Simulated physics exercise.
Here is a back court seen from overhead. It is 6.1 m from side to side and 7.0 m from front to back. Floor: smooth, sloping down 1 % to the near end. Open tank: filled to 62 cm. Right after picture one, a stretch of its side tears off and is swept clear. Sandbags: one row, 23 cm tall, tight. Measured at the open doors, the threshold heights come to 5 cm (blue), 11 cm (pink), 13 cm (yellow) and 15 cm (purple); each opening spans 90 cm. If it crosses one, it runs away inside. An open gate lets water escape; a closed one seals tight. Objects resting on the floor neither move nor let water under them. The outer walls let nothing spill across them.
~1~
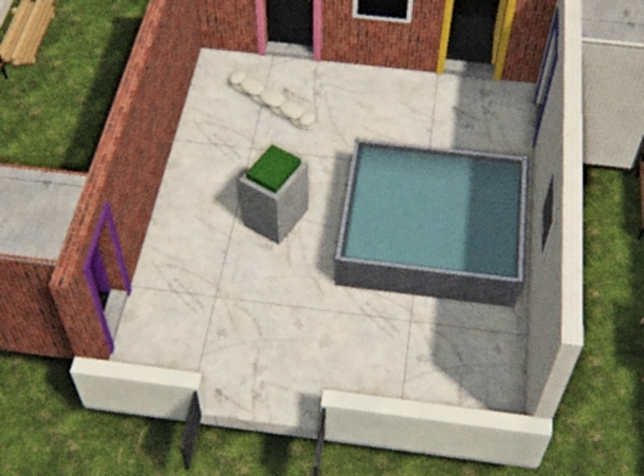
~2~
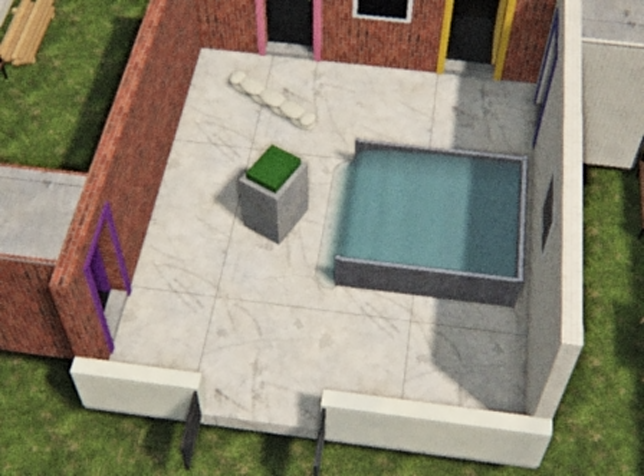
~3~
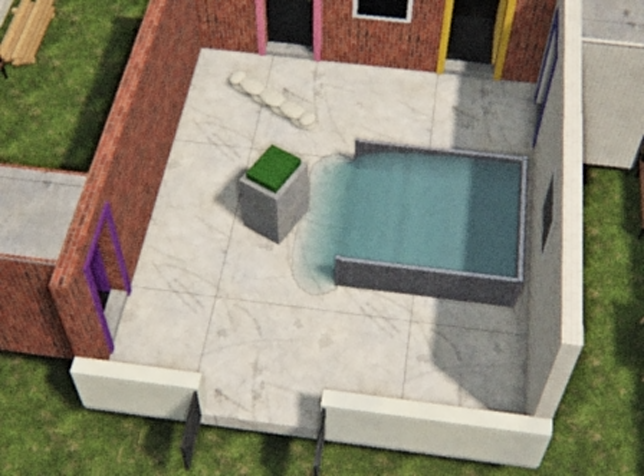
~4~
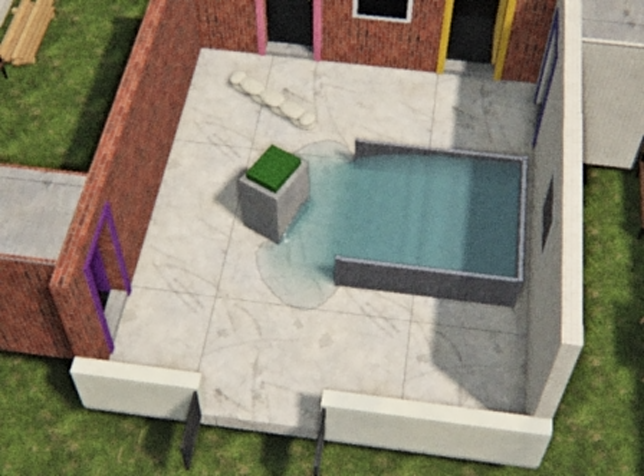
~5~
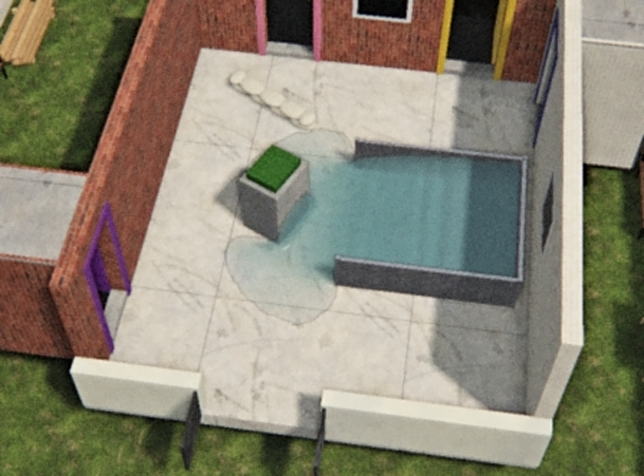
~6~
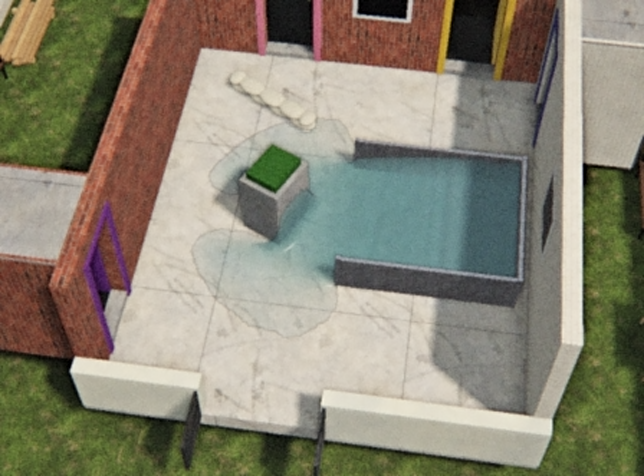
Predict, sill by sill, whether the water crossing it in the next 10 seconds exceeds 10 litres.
My prediction: At the blue door it is above 10 litres; at the pink door it is 10 litres or less; at the yellow door it is 10 litres or less; at the purple door it is above 10 litres.
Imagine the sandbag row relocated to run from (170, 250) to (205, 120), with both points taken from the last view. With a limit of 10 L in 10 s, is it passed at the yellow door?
Limit check - yellow: Pass, within.
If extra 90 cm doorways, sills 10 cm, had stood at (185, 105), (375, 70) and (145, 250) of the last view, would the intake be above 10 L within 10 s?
In that order: Beyond it, short of it, beyond it.
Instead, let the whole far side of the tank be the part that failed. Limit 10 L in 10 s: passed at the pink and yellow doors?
At the pink door the limit is surpassed; at the yellow door it is surpassed.
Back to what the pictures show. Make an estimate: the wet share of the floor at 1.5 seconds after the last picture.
50 %.
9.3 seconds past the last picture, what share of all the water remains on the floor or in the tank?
Some 74 in a hundred.
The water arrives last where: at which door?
The blue door.
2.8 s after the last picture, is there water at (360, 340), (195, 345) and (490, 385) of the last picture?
Untouched, soaked, untouched.
Then, 0.7 s after the last picture water covers 35 % of the floor and is deepest (45 cm) near (310, 217); blue door not reached, pink door not reached, yellow door not reached, purple door not reached.
Then, 1.5 s after the last picture water covers 50 % of the floor and is deepest (42 cm) near (201, 52); blue door not reached, pink door not reached, yellow door not reached, purple door 22 cm at the sill, 7 L in.
Then, 2.8 s after the last picture water covers 60 % of the floor and is deepest (30 cm) near (201, 52); blue door not reached, pink door 9 cm at the sill, 0 L in, yellow door not reached, purple door 25 cm at the sill, 45 L in.
Then, 5.3 s after the last picture water covers 85 % of the floor and is deepest (18 cm) near (324, 414); blue door 13 cm at the sill, 23 L in, pink door 6 cm at the sill, 0 L in, yellow door 4 cm at the sill, 0 L in, purple door 13 cm at the sill, 70 L in.
Then, 9.3 s after the last picture water covers 95 % of the floor and is deepest (14 cm) near (476, 434); blue door 7 cm at the sill, 84 L in, pink door 2 cm at the sill, 0 L in, yellow door 9 cm at the sill, 0 L in, purple door 9 cm at the sill, 71 L in.
